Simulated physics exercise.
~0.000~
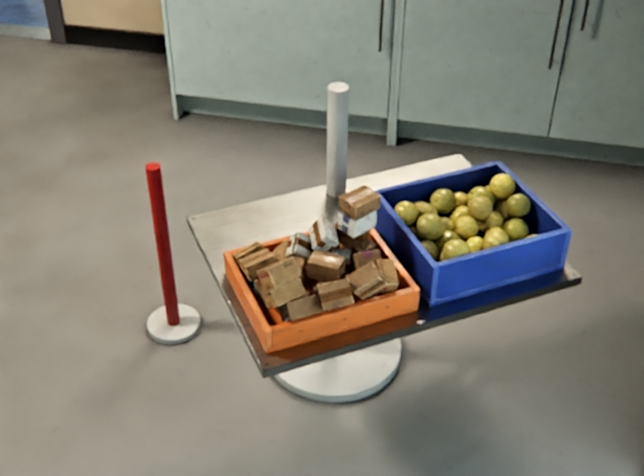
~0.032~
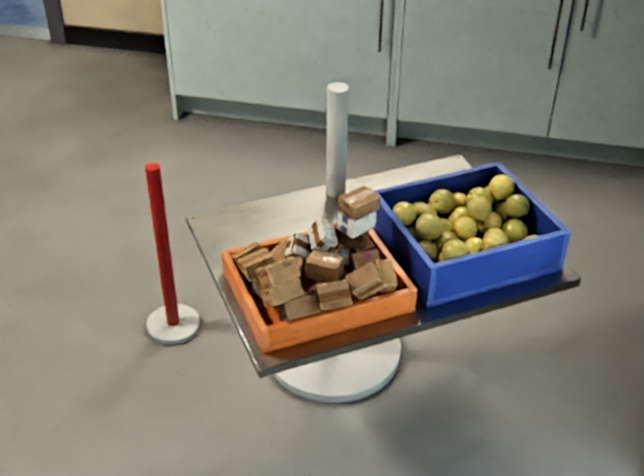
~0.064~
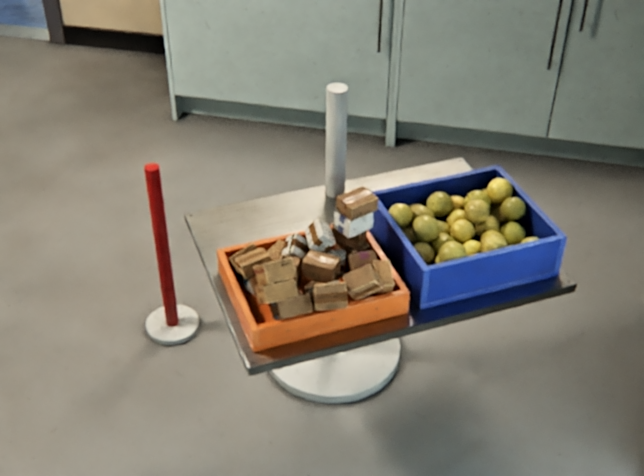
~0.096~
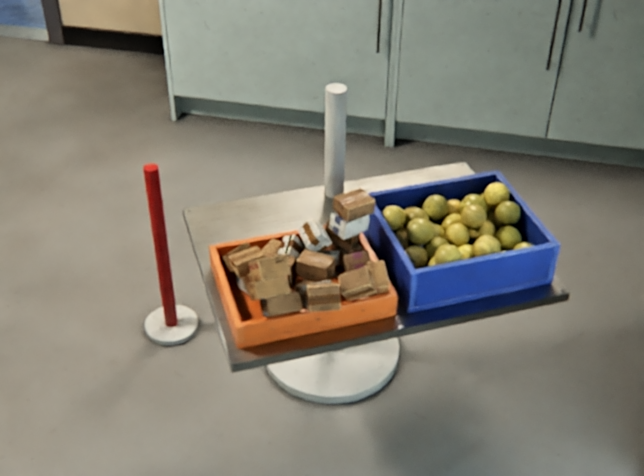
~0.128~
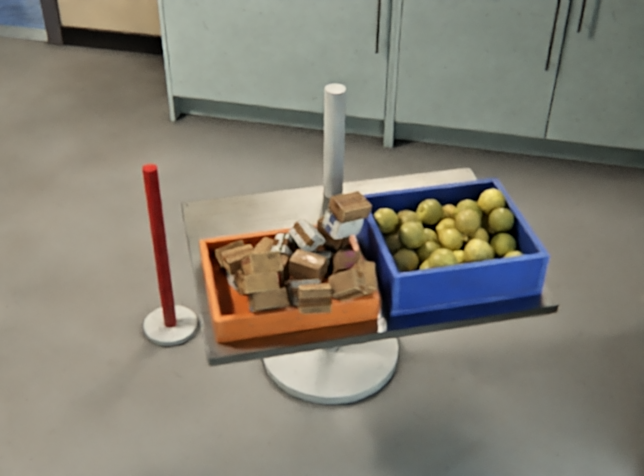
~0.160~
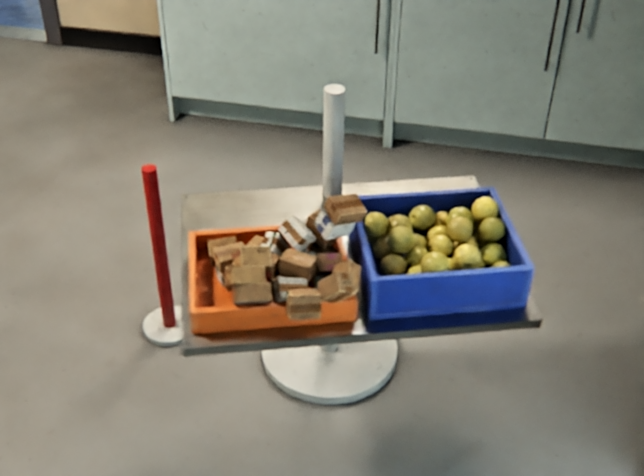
A flat shelf carrying a blue crate of yellow apples and an orange crate of little parcels swung slowly leftward around its post, then faster, as a couple of parcels came out of the orange crate.
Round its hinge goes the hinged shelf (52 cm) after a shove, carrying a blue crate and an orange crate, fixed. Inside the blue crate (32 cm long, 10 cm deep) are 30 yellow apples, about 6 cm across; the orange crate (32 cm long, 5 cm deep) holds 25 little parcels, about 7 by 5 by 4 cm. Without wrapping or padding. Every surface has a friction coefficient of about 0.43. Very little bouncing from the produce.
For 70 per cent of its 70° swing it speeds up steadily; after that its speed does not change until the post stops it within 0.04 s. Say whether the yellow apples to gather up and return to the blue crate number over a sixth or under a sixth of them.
Under a sixth.
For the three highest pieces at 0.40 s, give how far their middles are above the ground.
Mean height: Some 74 cm.
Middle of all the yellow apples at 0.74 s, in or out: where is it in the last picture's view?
Centre approx. at (266, 269).
After 0.32 s, it reaches the stop.
After 0.40 s, the blue crate has all 30 and the orange crate is down by 7 of 25.
After 0.52 s, the blue crate has all 30 and the orange crate is down by 10 of 25.
After 0.74 s, the blue crate is down by 1 of 30 and the orange crate is down by 11 of 25.
Outcome (at 1.18 s), the blue crate is down by 1 of 30 and the orange crate is down by 12 of 25. Asked share, 1 of 30, 3 per cent.
